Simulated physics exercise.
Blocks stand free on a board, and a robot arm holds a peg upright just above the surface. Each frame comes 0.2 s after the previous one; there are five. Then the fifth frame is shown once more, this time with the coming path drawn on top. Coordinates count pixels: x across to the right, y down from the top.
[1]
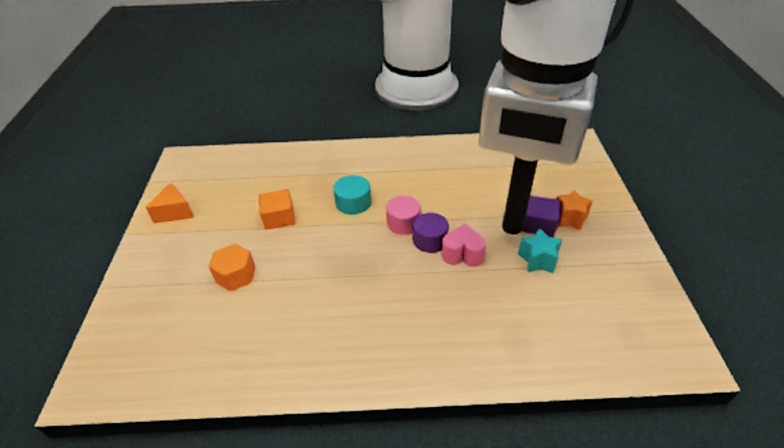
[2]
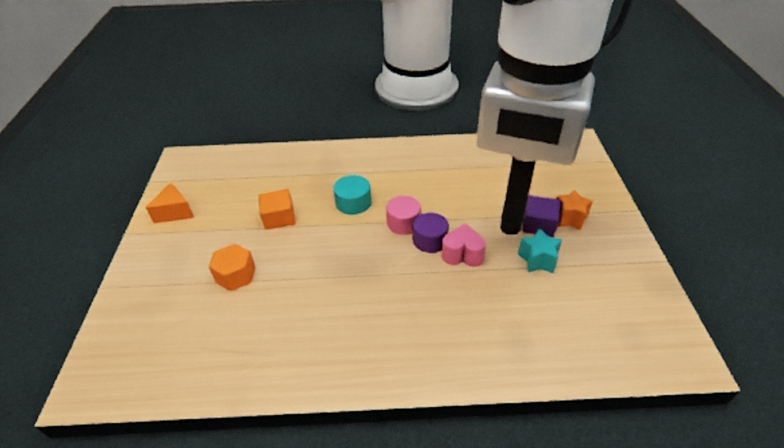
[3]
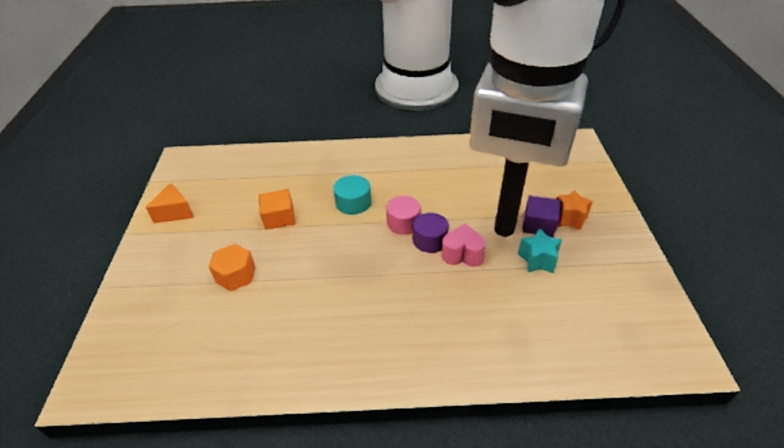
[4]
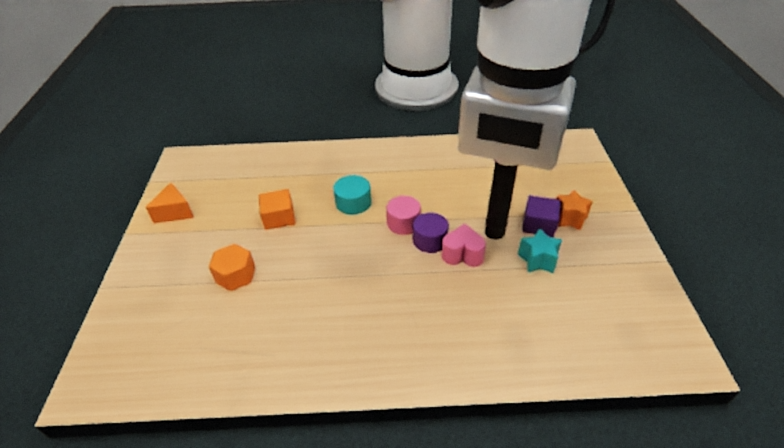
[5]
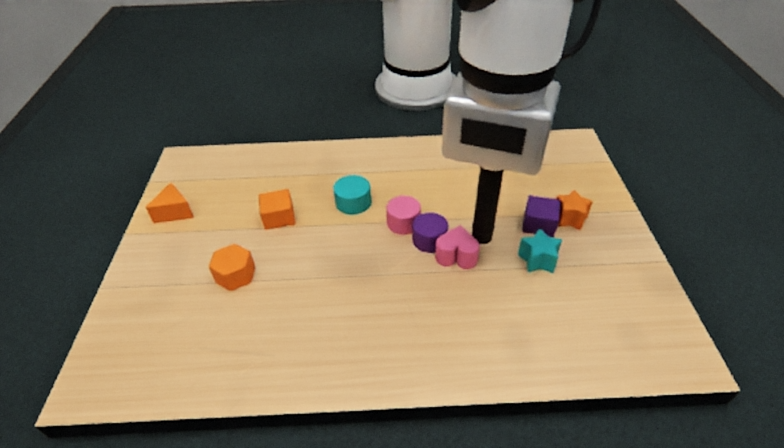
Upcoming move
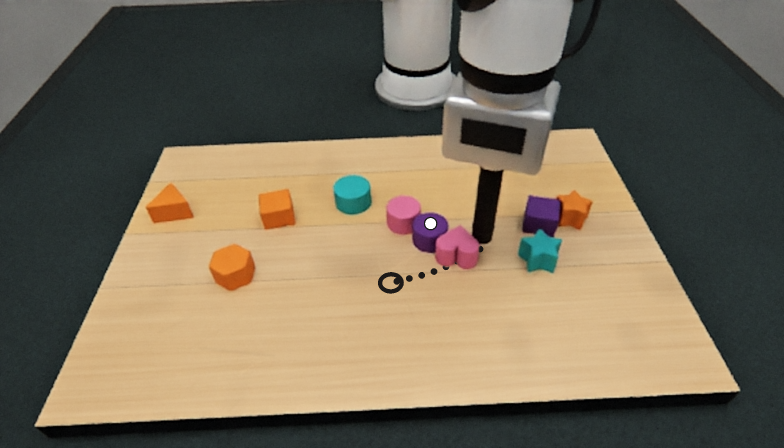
Robot arm moving its black peg left from beside a purple block and nudging a pink heart-shaped block slightly left.
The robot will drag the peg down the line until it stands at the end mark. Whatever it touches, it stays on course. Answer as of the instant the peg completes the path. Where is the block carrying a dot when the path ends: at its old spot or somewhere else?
Put simply, it stays right there.
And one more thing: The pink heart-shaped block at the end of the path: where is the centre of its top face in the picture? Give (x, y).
When the path ends, it will be at (363, 260).
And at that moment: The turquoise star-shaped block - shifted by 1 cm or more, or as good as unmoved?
The answer is that it remains undisturbed.
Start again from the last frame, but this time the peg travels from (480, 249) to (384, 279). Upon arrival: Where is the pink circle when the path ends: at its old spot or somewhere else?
It barely shifts, if at all.
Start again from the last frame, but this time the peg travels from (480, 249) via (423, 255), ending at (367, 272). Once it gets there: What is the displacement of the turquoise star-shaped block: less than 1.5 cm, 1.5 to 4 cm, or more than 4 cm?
Once the path is done, the turquoise star-shaped block lies within 1.5 cm of its present place.
The line goes from (480, 249) over (439, 270) to (391, 283); the dot is on the purple circle.
What follows on the original path. One third of the way, peg (455, 252); pink heart-shaped block (429, 251), turned 20° clockwise.
Two thirds of the way, peg (424, 264); pink heart-shaped block (397, 258), turned 45° clockwise.
At the end, peg (390, 272); purple circle unmoved; pink heart-shaped block (363, 260), turned 70° clockwise; turquoise star-shaped block unmoved.
